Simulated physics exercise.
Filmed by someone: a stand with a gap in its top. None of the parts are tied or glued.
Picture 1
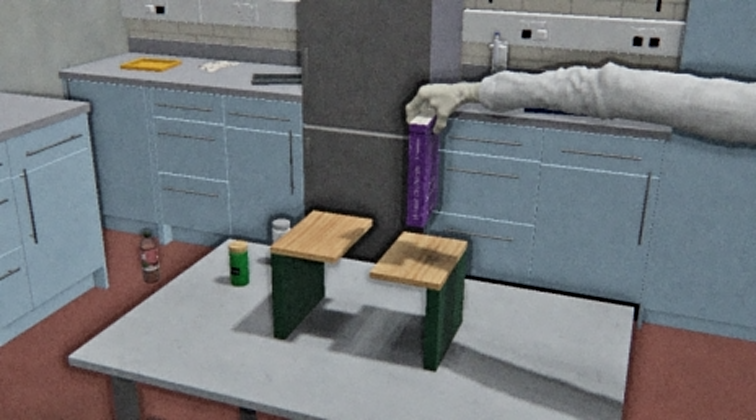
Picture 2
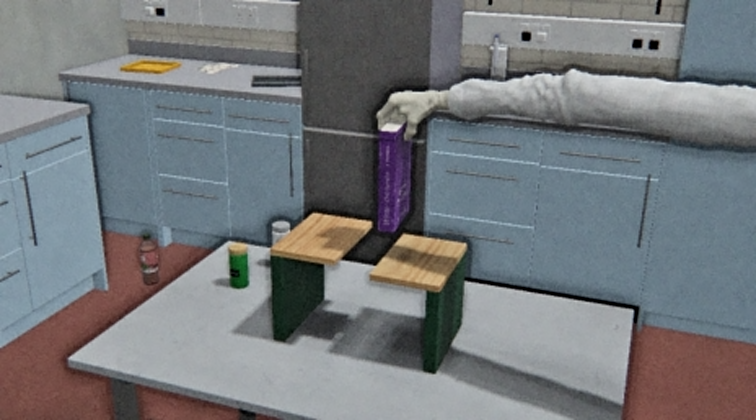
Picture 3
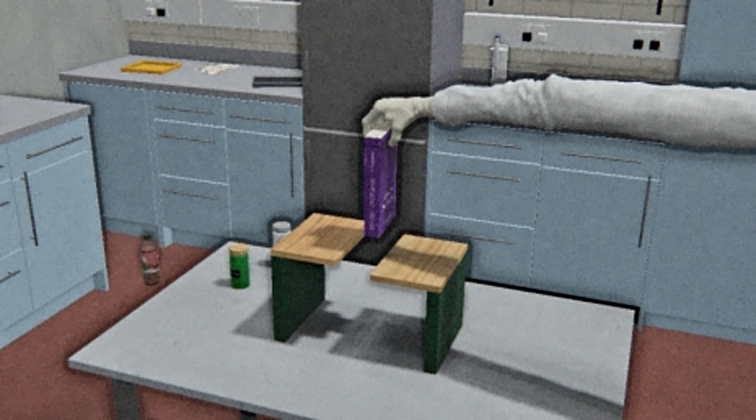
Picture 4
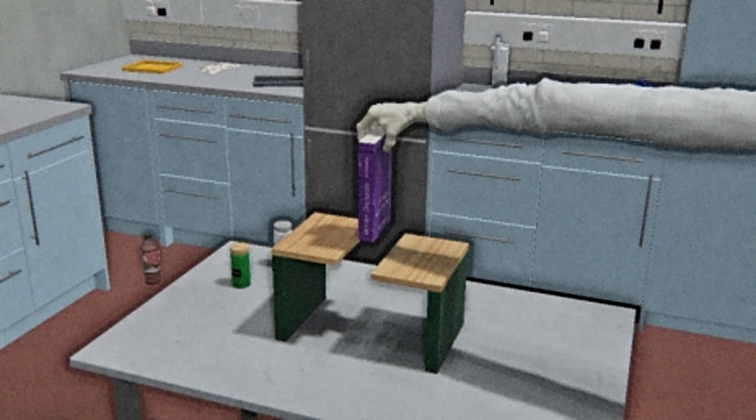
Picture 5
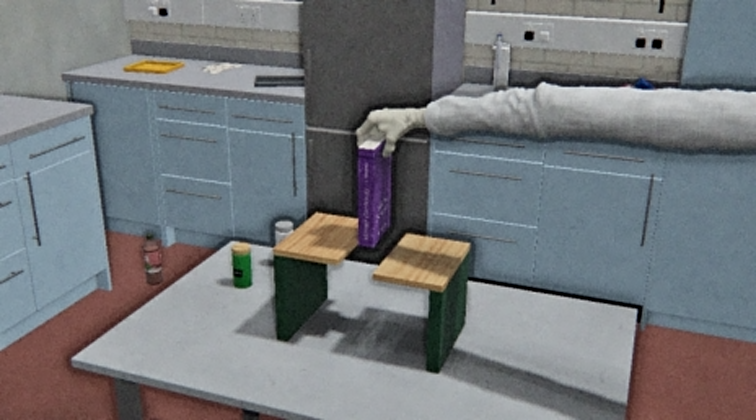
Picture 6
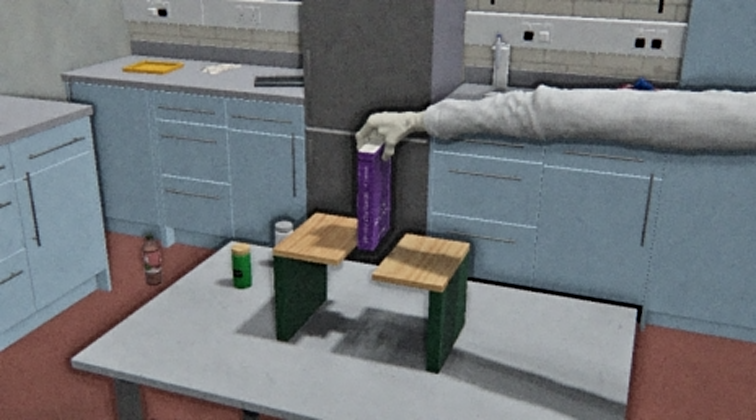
A purple book, held upright from above by a pale hand on a white-sleeved arm reaching in from the right, moves left and slightly down, then slows and hovers by the gap between two wooden-topped, dark green supports. The view looks down across a pale table in a kitchen with light blue cabinets, the camera almost still. A green shaker stands at left on the table, with a bottle beyond on the reddish floor.
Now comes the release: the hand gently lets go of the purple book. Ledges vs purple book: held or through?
Well, it makes it down to the table in the end.
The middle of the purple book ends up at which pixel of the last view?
In the last picture, near pixel (373, 291).
Then, 0.32 s on from there, purple book shifted well along near (374, 286).
Then, 0.66 s on from there, purple book shifted well along near (373, 291).
In the end, moved from the start, purple book; the other 2 unmoved. At the end, from the last picture's camera, purple book near (373, 291). The book reaches the table.
